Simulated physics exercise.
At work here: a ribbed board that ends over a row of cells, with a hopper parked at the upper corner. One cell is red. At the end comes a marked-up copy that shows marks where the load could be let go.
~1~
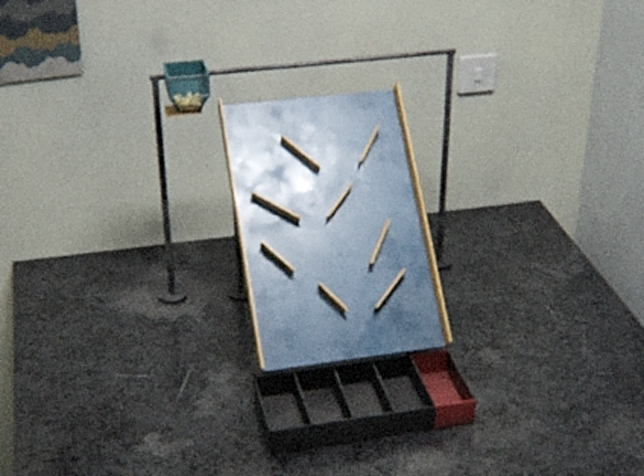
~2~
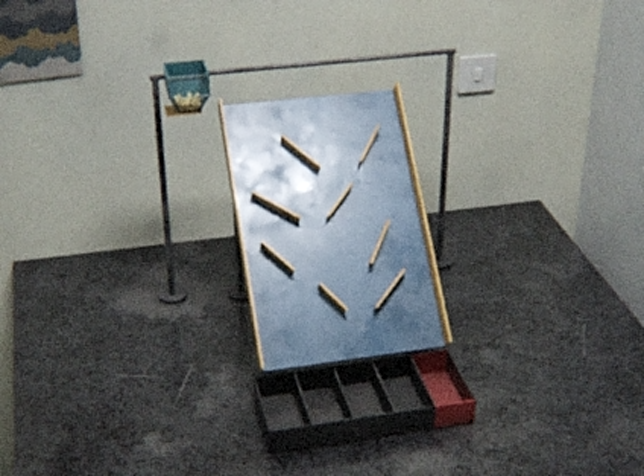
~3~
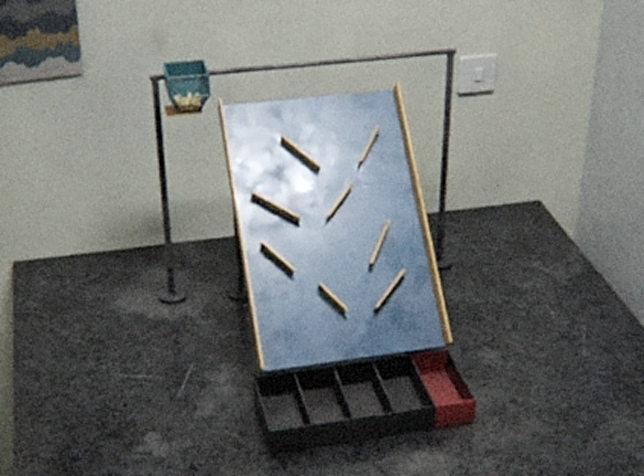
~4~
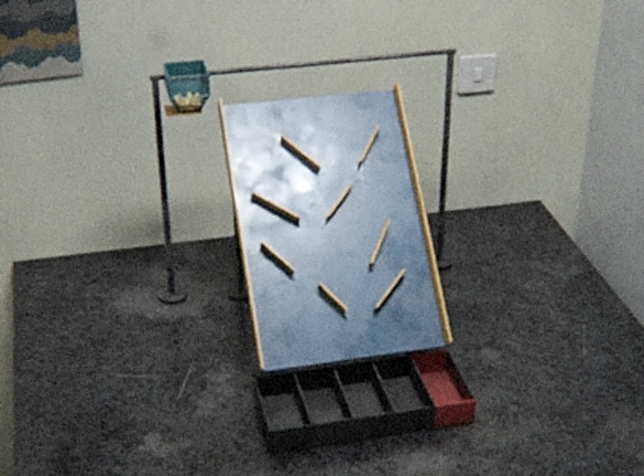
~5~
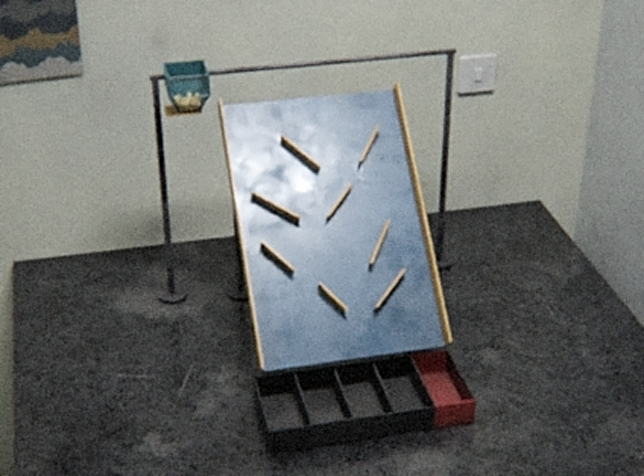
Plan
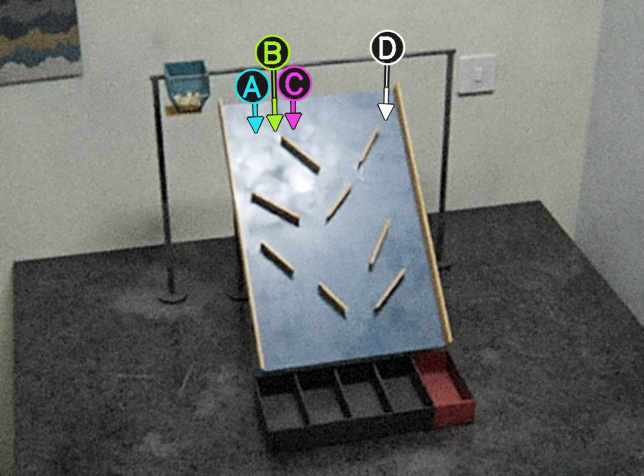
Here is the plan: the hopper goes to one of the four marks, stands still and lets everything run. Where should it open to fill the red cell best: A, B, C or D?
Choose D.
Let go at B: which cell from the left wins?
It is the fourth one.
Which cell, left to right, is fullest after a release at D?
The fifth from the left.
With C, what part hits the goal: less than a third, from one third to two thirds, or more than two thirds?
Less than a third.
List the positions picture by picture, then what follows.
The first frame shows hopper (188, 101), soya beans, door shut.
The second frame shows ribs (282, 135) to (321, 167), (361, 161) to (379, 125), (253, 191) to (301, 218).
The third frame shows ribs (329, 215) to (353, 183), (262, 241) to (295, 270), (371, 263) to (389, 219).
The fourth frame shows ribs (320, 283) to (347, 309), (377, 307) to (405, 269).
The fifth frame shows red cell (455, 412), number 5 of 5 from the left.
On the marked copy, mark A meets the board at (255, 126); mark B meets the board at (275, 125); mark C meets the board at (293, 123); mark D meets the board at (385, 114).
With A, just a few in the red cell, almost all in other cells.
With B, not one piece in the red cell, every piece in other cells.
With C, not one piece in the red cell, almost all in other cells, about a tenth outside the box.
With D, roughly two thirds in the red cell, roughly a quarter in other cells, about a tenth outside the box.
